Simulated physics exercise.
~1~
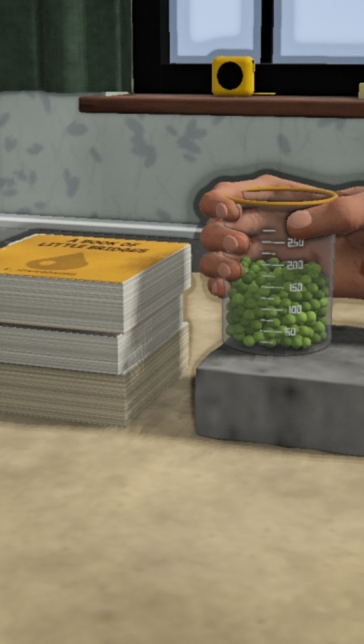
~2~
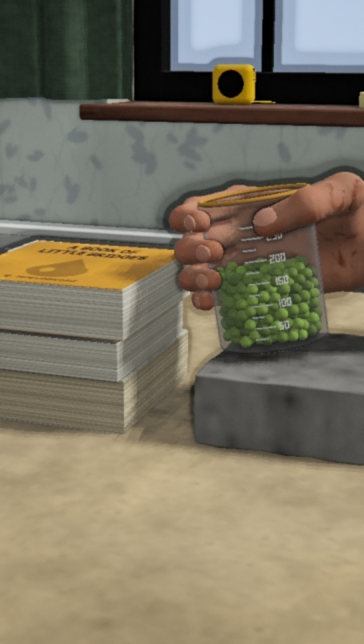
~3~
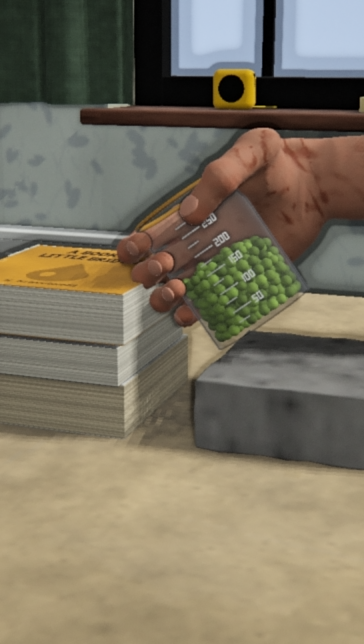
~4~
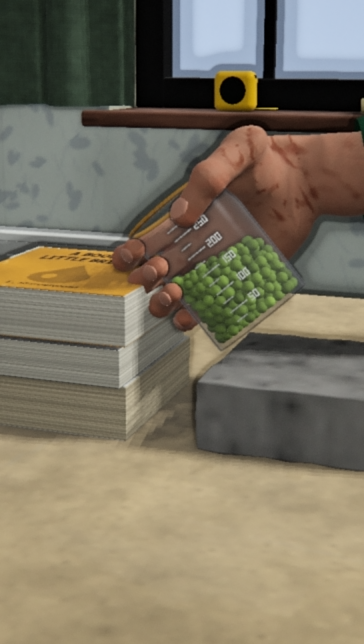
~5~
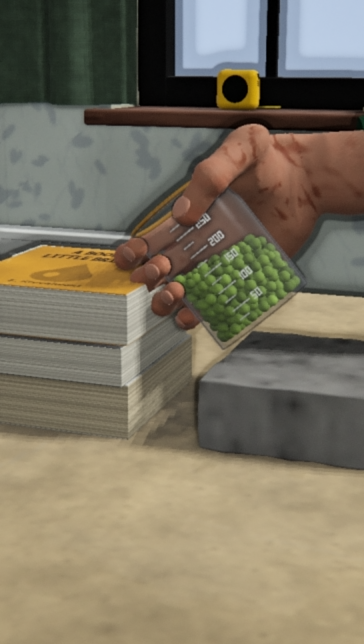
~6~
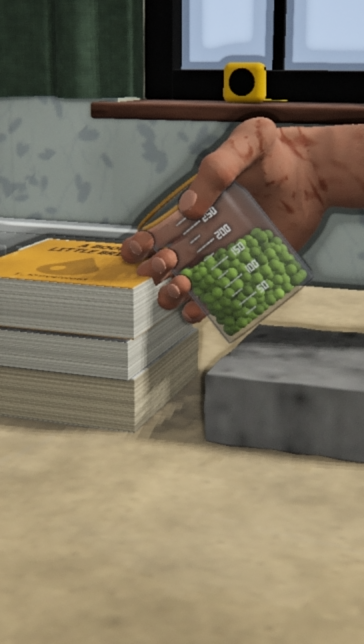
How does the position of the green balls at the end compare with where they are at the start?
At the end the green balls sit somewhat further left and a little higher than at the start, still inside the beaker, which is now tilted.
A clear, open beaker partly filled with green pea-like balls is held upright by a hand at a grey slab on the right, seen from the front in a slightly swaying view. A stack of books with an orange-yellow cover stands to the left on a beige surface, with a dark green curtain and a window behind. The hand lifts the beaker off the slab and starts tipping it leftward. It then carries it left, leaning it further until its rim is by the books' top edge. There the hand holds it tilted, nearly still, with the green balls all inside.
